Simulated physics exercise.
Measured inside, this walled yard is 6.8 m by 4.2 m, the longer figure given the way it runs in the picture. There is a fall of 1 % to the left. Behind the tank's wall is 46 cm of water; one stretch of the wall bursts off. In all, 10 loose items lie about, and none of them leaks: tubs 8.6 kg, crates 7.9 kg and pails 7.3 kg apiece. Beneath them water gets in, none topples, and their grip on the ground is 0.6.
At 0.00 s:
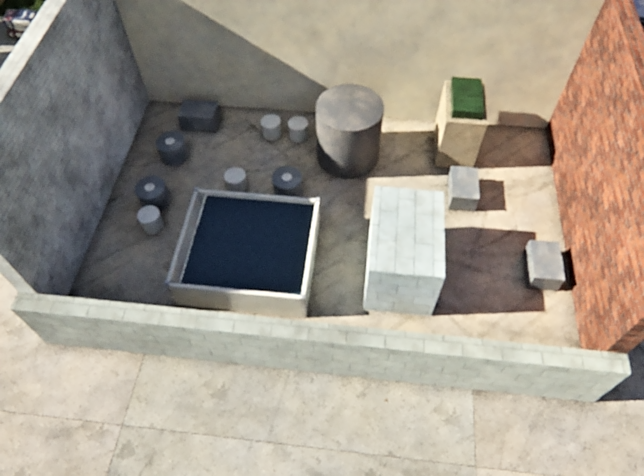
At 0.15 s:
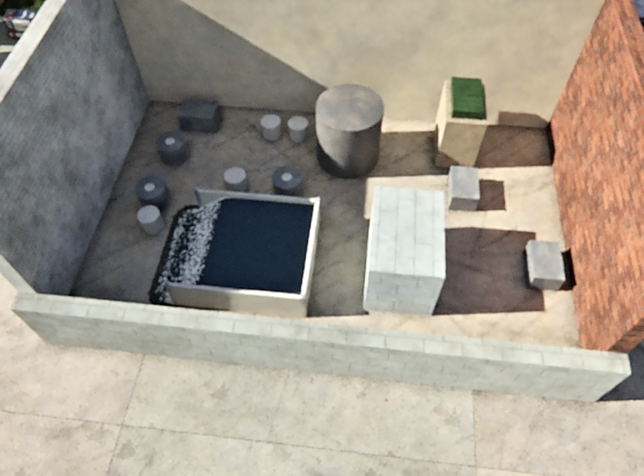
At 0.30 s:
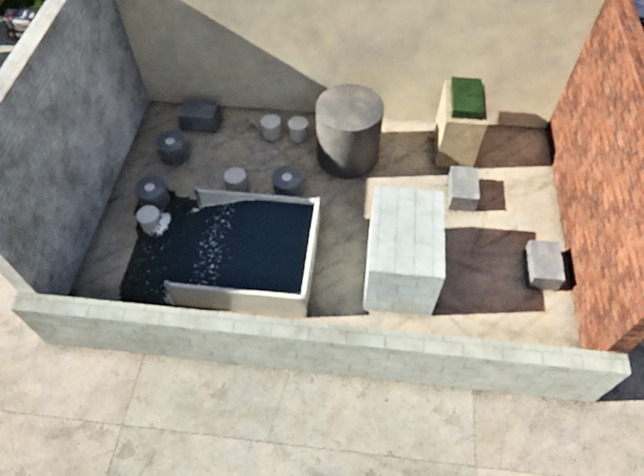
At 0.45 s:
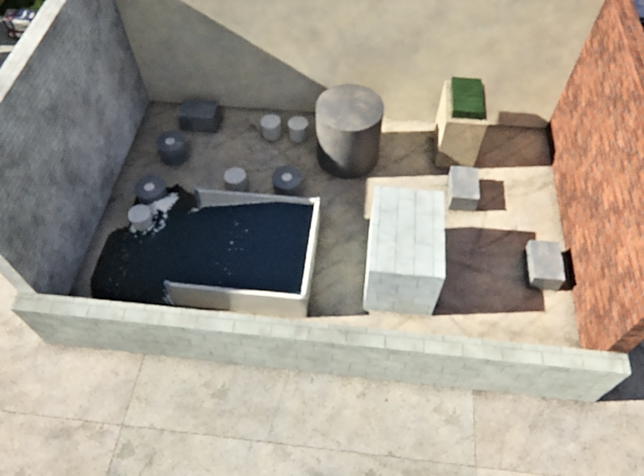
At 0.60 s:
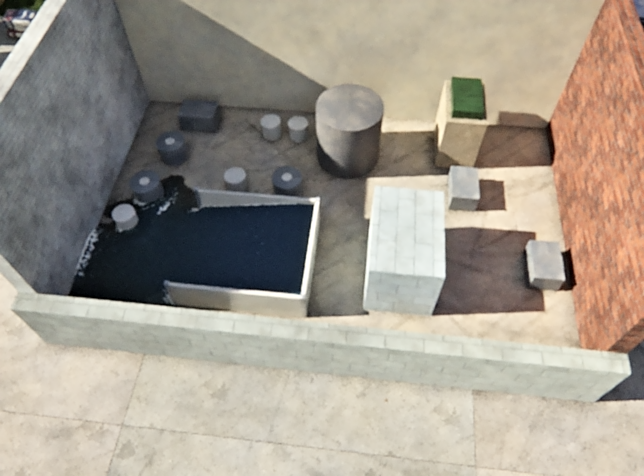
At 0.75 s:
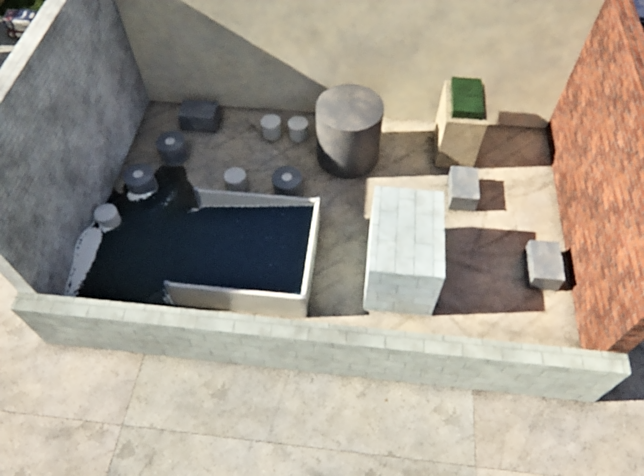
A walled yard with grey concrete walls and a brick-red wall on the right is seen from above by a still camera. A pale-rimmed tank of dark water sits left of a white block, a grey cylinder and a green-topped block, with small grey objects scattered around. The tank's left side gives way, foaming water spreads leftward to the wall, and two nearby objects slide left.
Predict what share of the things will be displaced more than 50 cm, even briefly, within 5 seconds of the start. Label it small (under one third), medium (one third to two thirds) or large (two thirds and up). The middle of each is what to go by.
Medium.
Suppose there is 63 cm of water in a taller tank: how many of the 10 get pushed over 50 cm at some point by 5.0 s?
I count 6 of them in that case.
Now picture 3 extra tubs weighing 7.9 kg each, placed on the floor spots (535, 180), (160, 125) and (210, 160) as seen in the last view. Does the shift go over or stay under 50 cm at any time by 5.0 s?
In order: Within it, beyond it, beyond it.
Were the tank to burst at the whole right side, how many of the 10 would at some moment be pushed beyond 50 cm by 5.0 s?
Then it comes to 2.
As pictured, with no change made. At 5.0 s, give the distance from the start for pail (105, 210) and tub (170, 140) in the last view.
In that order: 200 cm, 200 cm.
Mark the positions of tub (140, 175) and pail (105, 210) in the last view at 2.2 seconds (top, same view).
Around (172, 95) and (169, 147).
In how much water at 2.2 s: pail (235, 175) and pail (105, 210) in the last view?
Close to 0 and 10 centimetres.
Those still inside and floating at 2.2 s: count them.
At that time the total is 2.
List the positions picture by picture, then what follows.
The first picture shows a pail at (149, 214) rests on the ground; a tub at (150, 187), on the bottom; 2.5 m2 under water; 0 of 10 have shifted.
The second picture shows a pail at (149, 214), on the bottom; a tub at (150, 187) rests on the ground; 3.2 m2 under water; 0 of 10 have shifted.
The third picture shows a pail at (148, 214) rests on the ground; a tub at (150, 187), on the bottom; 4.0 m2 under water; 0 of 10 have shifted.
The fourth picture shows a pail at (139, 213), on the bottom, 14 cm from its start; a tub at (150, 187) rests on the ground; 4.9 m2 under water; 1 of 10 have shifted.
The fifth picture shows a pail at (123, 213) rests on the ground, 37 cm from its start; a tub at (145, 181), on the bottom, 15 cm from its start; 5.6 m2 under water; 2 of 10 have shifted.
The sixth picture shows a pail at (106, 212), on the bottom, 64 cm from its start; a tub at (138, 174), on the bottom, 34 cm from its start; 6.0 m2 under water; 2 of 10 have shifted.
After 1.1 s 2 of 10 are over 50 cm from their spots; 1 afloat.
After 2.2 s 2 of 10 are over 50 cm from their spots; 2 afloat.
After 3.5 s 4 of 10 are over 50 cm from their spots; 1 afloat.
After 5.0 s 5 of 10 are over 50 cm from their spots, and 5 have been at some point; 2 afloat.
